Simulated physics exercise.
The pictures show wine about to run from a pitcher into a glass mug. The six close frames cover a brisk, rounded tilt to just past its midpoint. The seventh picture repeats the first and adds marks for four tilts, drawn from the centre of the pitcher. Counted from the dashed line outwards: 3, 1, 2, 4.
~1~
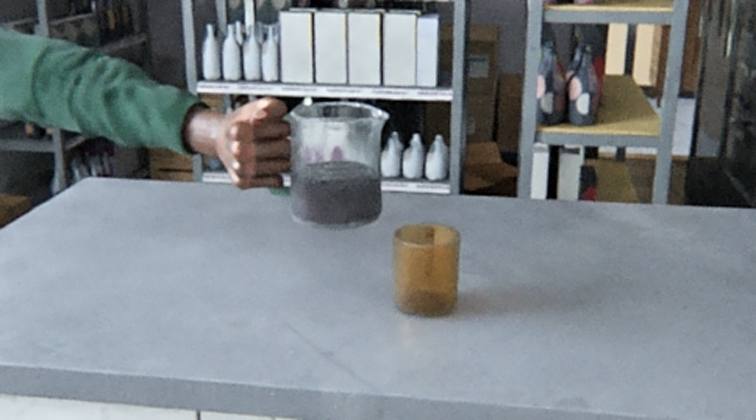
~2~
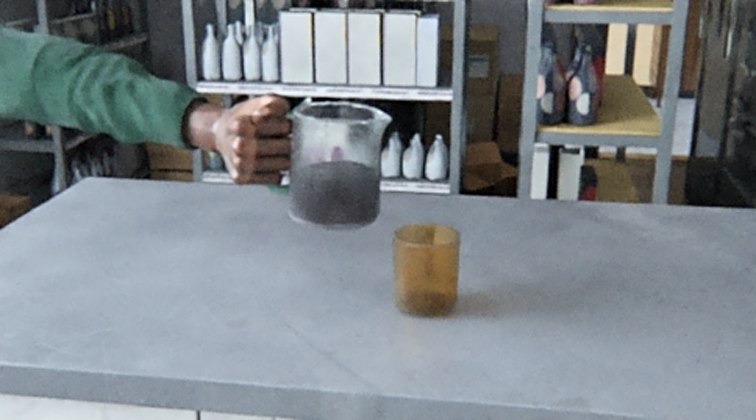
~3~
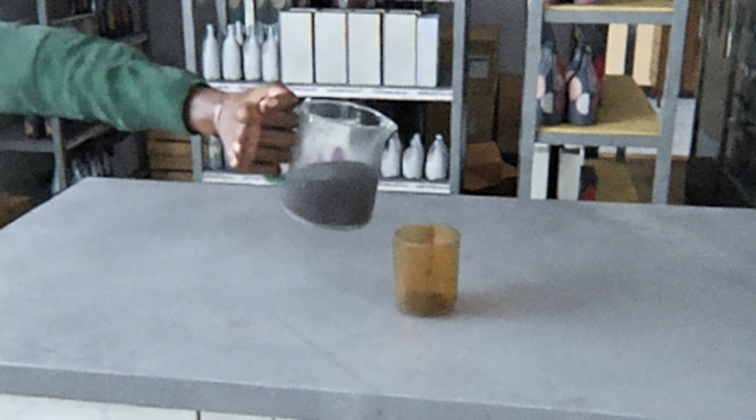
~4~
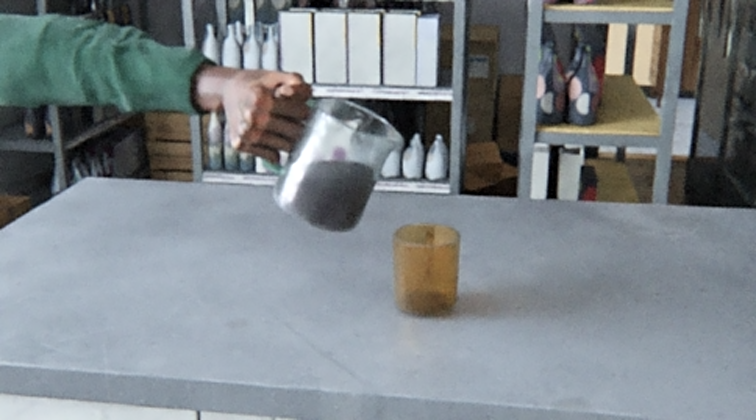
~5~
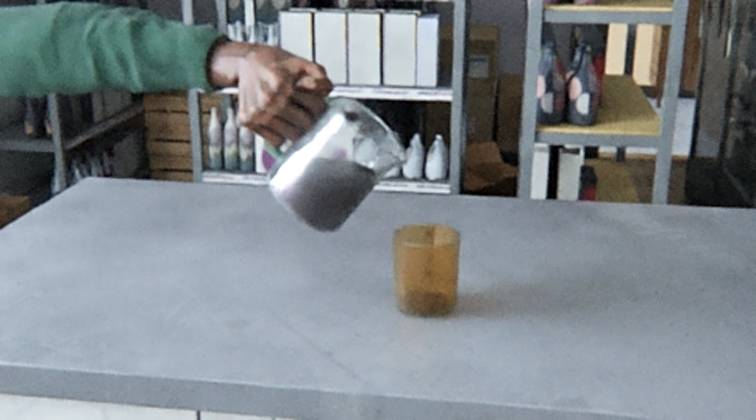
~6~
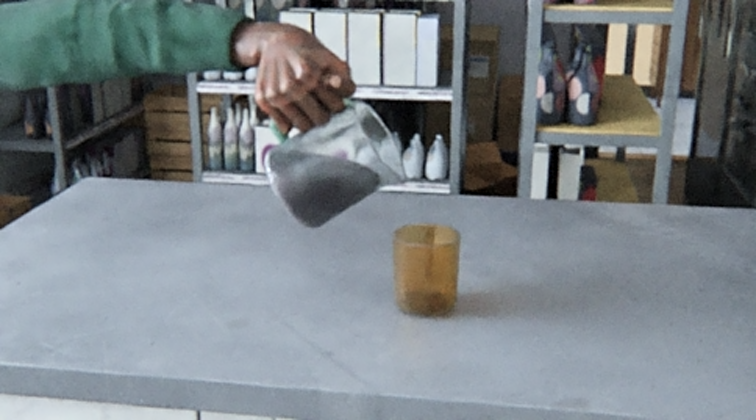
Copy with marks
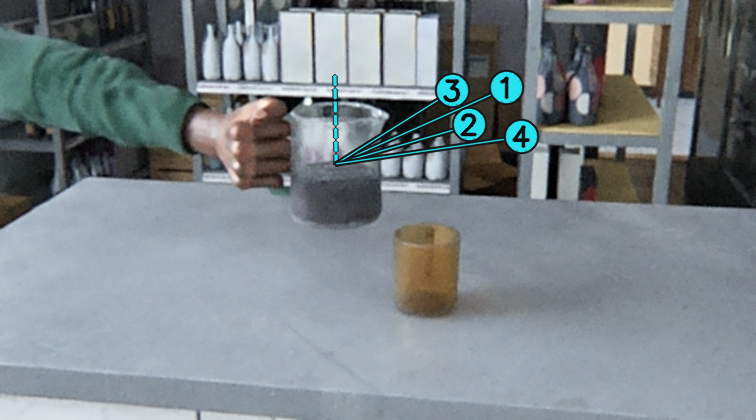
A hand in a green sleeve steadily tilting a clear pitcher of dark liquid rightward above an amber mug on a gray table.
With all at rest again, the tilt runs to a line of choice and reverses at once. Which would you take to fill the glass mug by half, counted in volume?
Best: 4.
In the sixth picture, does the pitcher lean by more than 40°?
Yes, it does.
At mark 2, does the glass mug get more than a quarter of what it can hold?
Yes.
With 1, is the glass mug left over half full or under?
Under.
On the marked copy, 1 at (491, 94); 2 at (453, 130); 3 at (438, 99); 4 at (504, 139).
For mark 1, the glass mug ends with about 16 % of what it can hold.
For mark 2, the glass mug ends with about 32 % of what it can hold.
For mark 3, the glass mug ends with about 4 % of what it can hold.
For mark 4, the glass mug ends with about 50 % of what it can hold.
